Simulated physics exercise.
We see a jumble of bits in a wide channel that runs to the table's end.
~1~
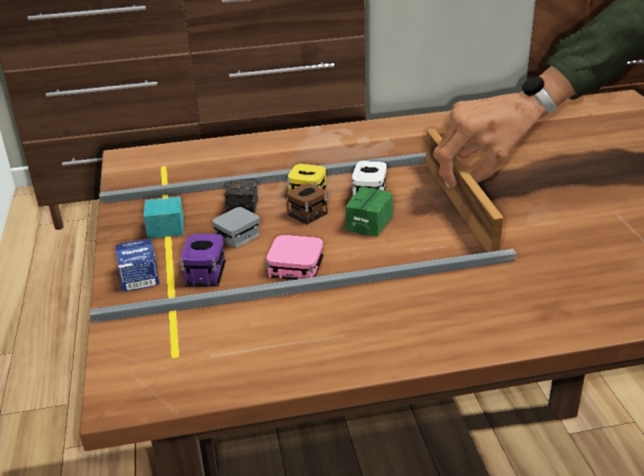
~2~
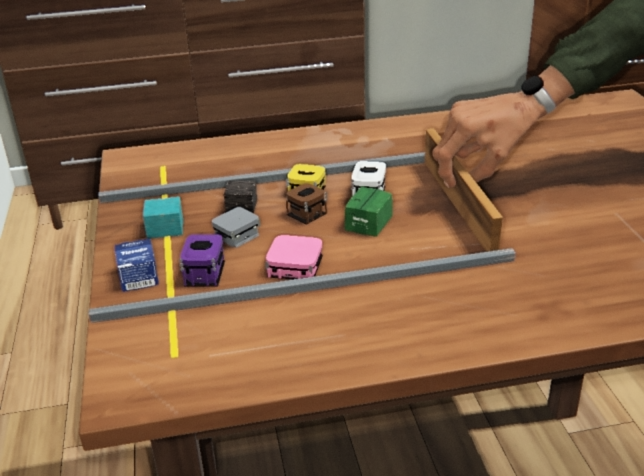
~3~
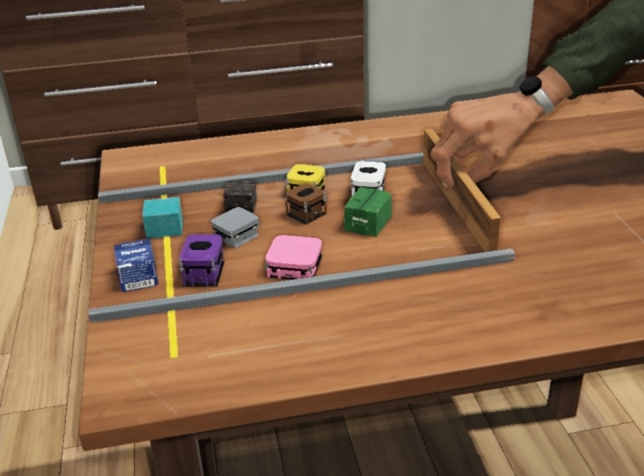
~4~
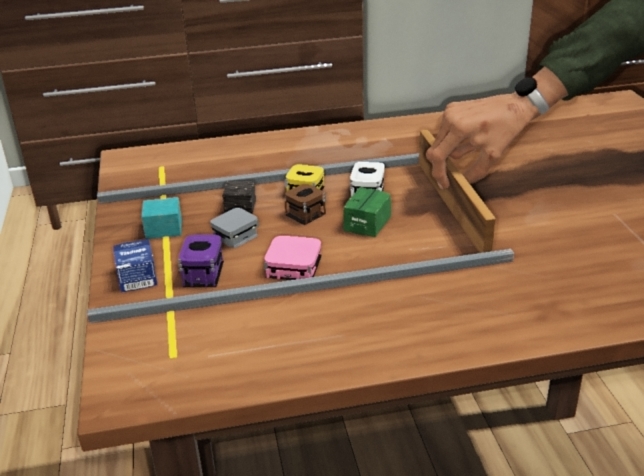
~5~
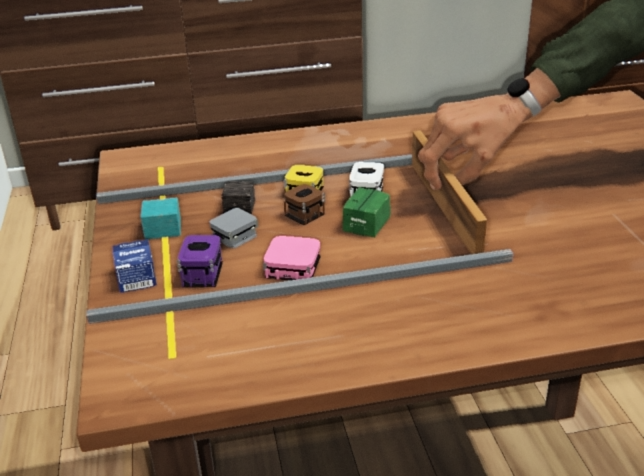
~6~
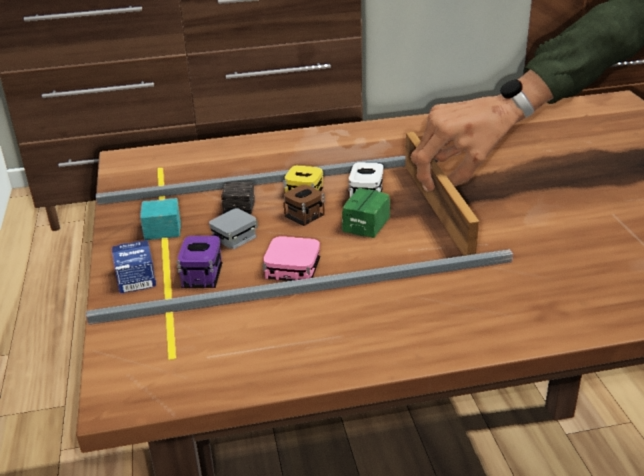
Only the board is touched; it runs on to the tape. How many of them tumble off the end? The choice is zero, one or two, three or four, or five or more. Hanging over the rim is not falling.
In the end the number that fall off is one or two.
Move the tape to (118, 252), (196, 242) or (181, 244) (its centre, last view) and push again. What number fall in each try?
Down on the floor: 6, 0 and 1.
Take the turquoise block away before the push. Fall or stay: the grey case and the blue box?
The grey case survives; the blue box goes over.
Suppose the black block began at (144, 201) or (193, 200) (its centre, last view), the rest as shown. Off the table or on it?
The black block does not fall; does not fall.
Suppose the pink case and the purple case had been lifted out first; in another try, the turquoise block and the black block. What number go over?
First 1, then 1.
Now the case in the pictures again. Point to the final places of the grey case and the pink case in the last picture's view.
The grey case stops around (102, 257); the pink case around (142, 286).
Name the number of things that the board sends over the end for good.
It comes to 2.
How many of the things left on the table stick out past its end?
The number is 2.
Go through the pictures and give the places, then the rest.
In the first picture, blue box (137, 265); turquoise block (164, 217); purple case (204, 260); board (460, 187); tape (168, 245).
In the second picture, turquoise block (164, 218); pink case (295, 259).
In the third picture, purple case (203, 260); grey case (236, 228).
In the fourth picture, blue box (135, 265); black block (239, 197).
In the fifth picture, turquoise block (161, 219); brown case (304, 204).
In the sixth picture, blue box (134, 266); turquoise block (161, 219); purple case (201, 261); board (438, 191); tape (165, 246).
Soon after, none off yet; blue box at rest near (134, 266); turquoise block at rest near (161, 219); purple case at rest near (201, 261).
Then, none off yet; blue box at rest near (134, 266); turquoise block at rest near (161, 219); purple case moving near (192, 265).
At rest, the number that fall off is one or two; fallen, turquoise block and blue box.
